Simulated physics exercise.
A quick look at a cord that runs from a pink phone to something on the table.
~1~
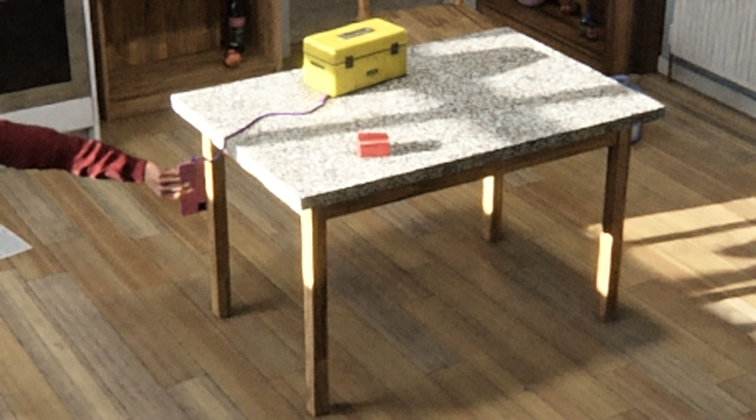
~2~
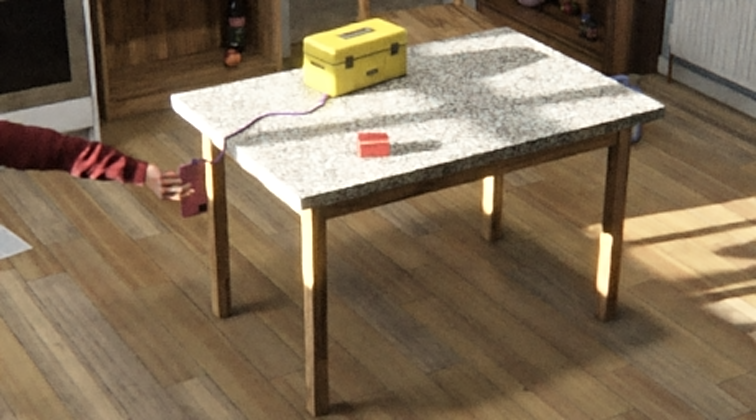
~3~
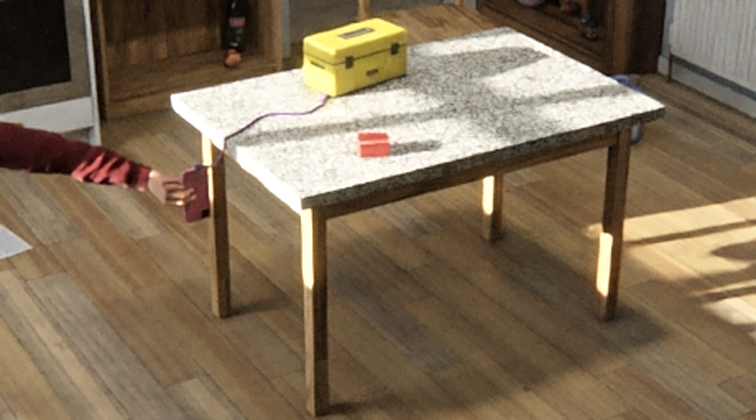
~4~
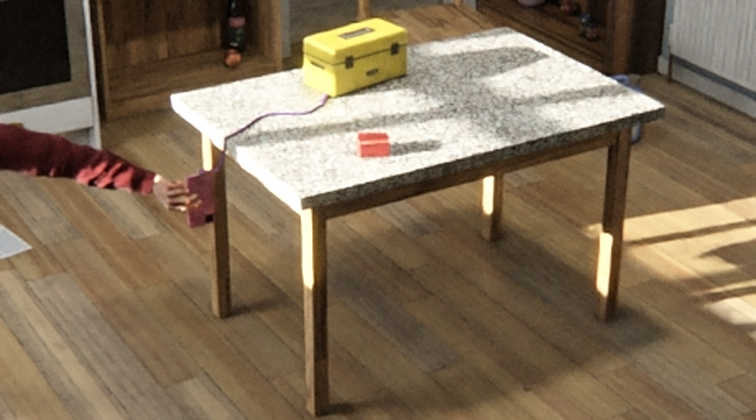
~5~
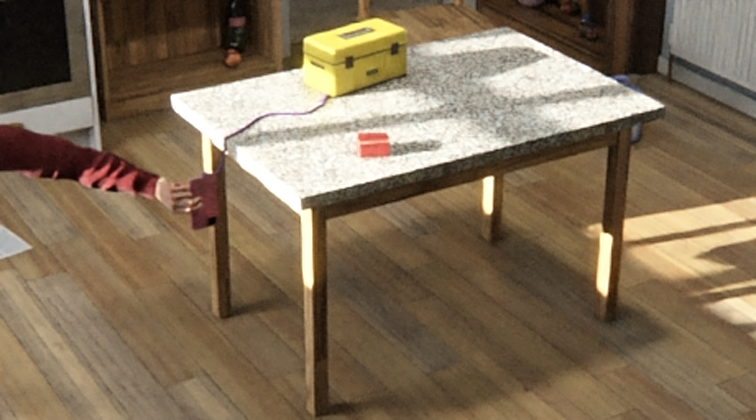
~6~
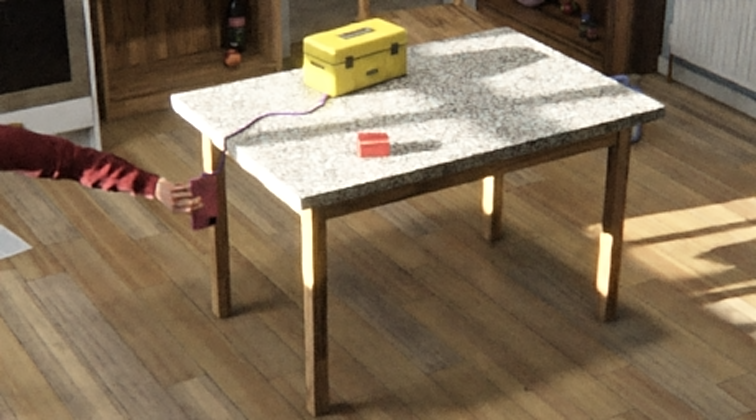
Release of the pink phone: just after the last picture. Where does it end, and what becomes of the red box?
By the end the pink phone has stayed suspended, and the red box has held its position.
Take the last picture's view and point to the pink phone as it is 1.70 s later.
Approximate spot: (244, 218).
Then, 0.78 s later than the last view, phone above the floor near (233, 222); toolbox as before; box as before.
Then, 1.70 s later than the last view, phone above the floor near (244, 218); toolbox as before; box as before.
Finally, phone above the floor near (247, 210); toolbox as before; box as before. The pink phone swings from the edge and the red box stays on top.
